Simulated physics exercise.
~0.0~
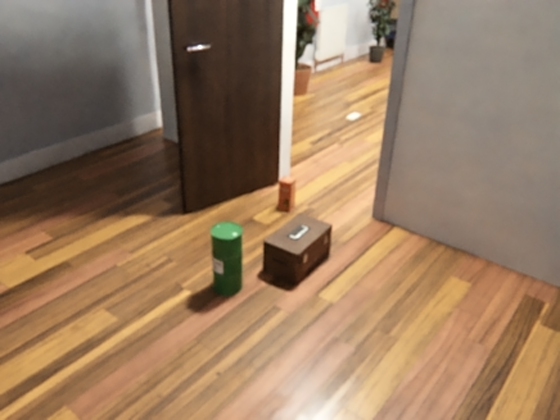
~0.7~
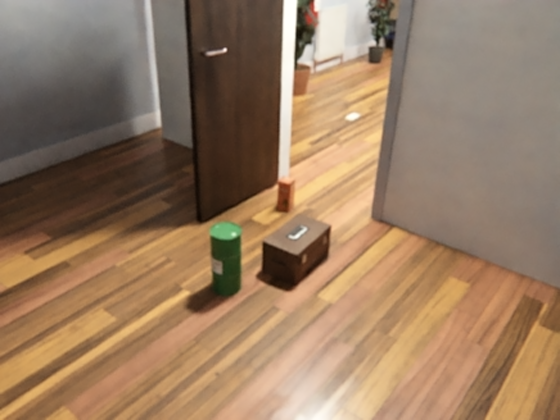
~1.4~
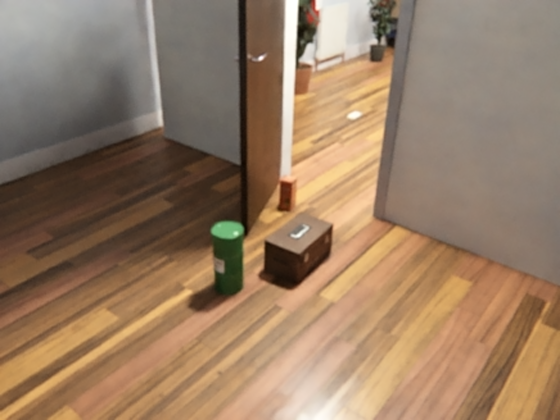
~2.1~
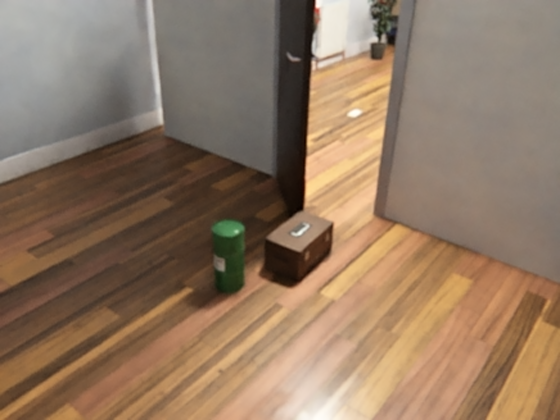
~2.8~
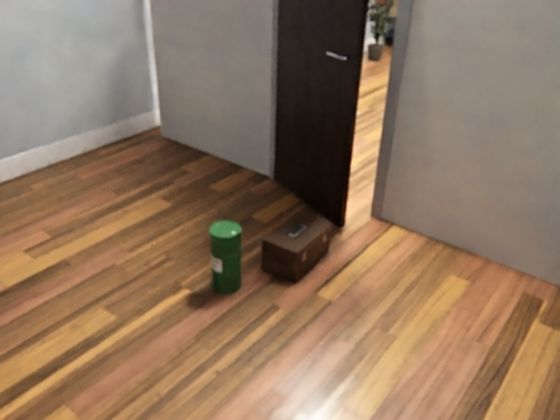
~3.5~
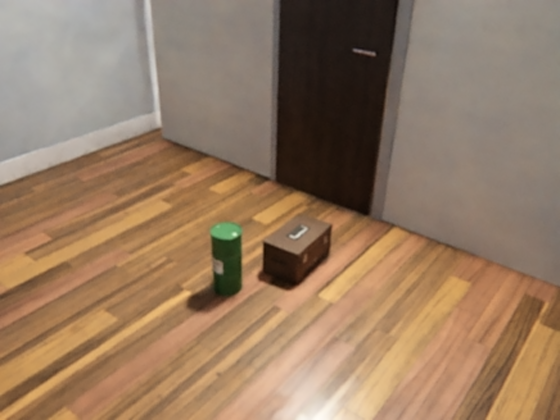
A dark brown door stands wide open in a grey-walled room with a striped wooden floor, seen from above by a slightly swaying camera. A green canister and a brown toolbox sit side by side on the floor in front, with a small orange carton upright behind the toolbox near the doorway, and potted plants beyond. The door swings round to the right, turning edge-on as it nears the carton, which then drops out of sight behind it. It keeps swinging past the toolbox and finally closes fully in its frame, leaving the canister and toolbox where they were and the carton unseen.
